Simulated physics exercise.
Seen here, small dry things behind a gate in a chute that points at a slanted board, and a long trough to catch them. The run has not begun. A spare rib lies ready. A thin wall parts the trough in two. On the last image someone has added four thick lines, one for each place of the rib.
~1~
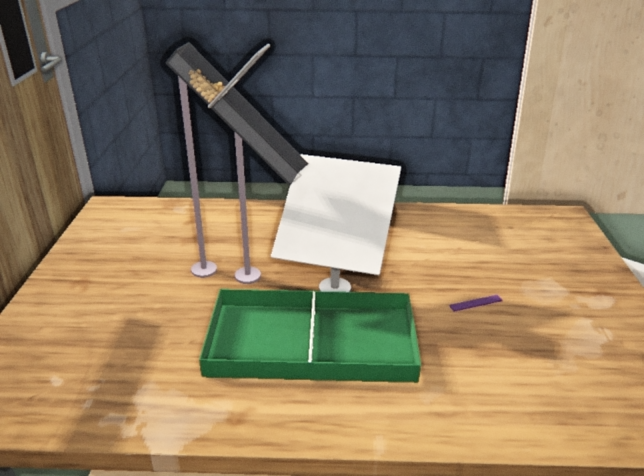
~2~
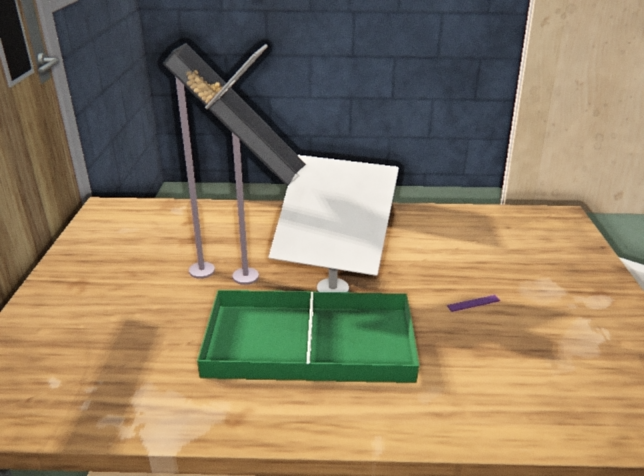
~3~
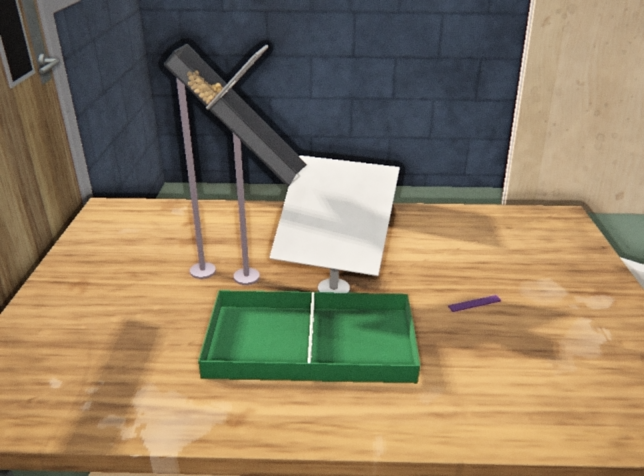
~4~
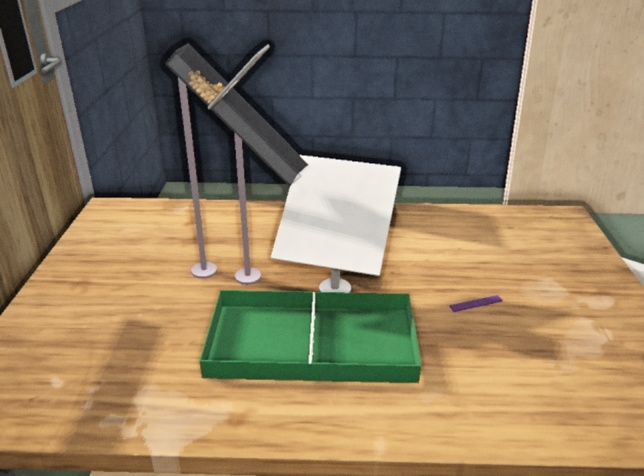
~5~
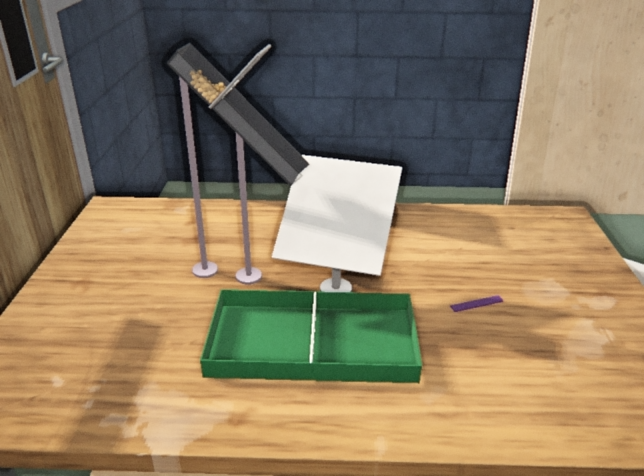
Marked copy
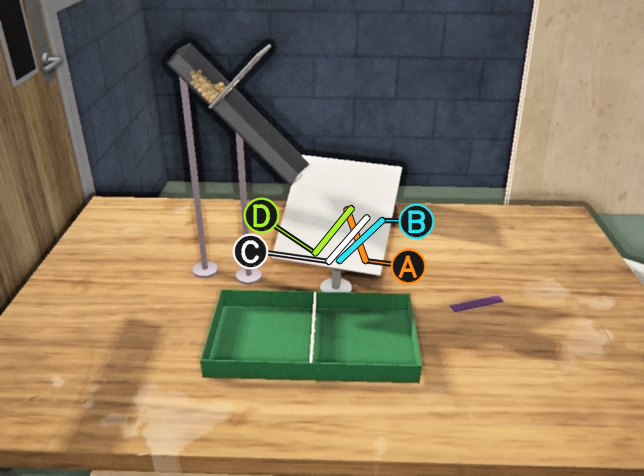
A dark sloping chute holding small tan pieces behind a gate, standing motionless above a tilted white board and divided green trough.
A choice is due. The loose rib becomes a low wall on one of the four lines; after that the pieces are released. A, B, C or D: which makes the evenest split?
Use line B.
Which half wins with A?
The right half.
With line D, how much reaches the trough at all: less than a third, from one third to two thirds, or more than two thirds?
It is more than two thirds.
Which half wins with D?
More lands on the left.
On the marked copy, line A from (347, 209) to (365, 260); line B from (382, 220) to (339, 260); line C from (366, 217) to (328, 261); line D from (351, 208) to (315, 253).
Choosing A, of what is caught, a small part in the left half, nearly all in the right.
Choosing B, of what is caught, about half in the left half, about half in the right.
Choosing C, of what is caught, nearly all in the left half, a small part in the right.
Choosing D, of what is caught, nearly all in the left half, a small part in the right.
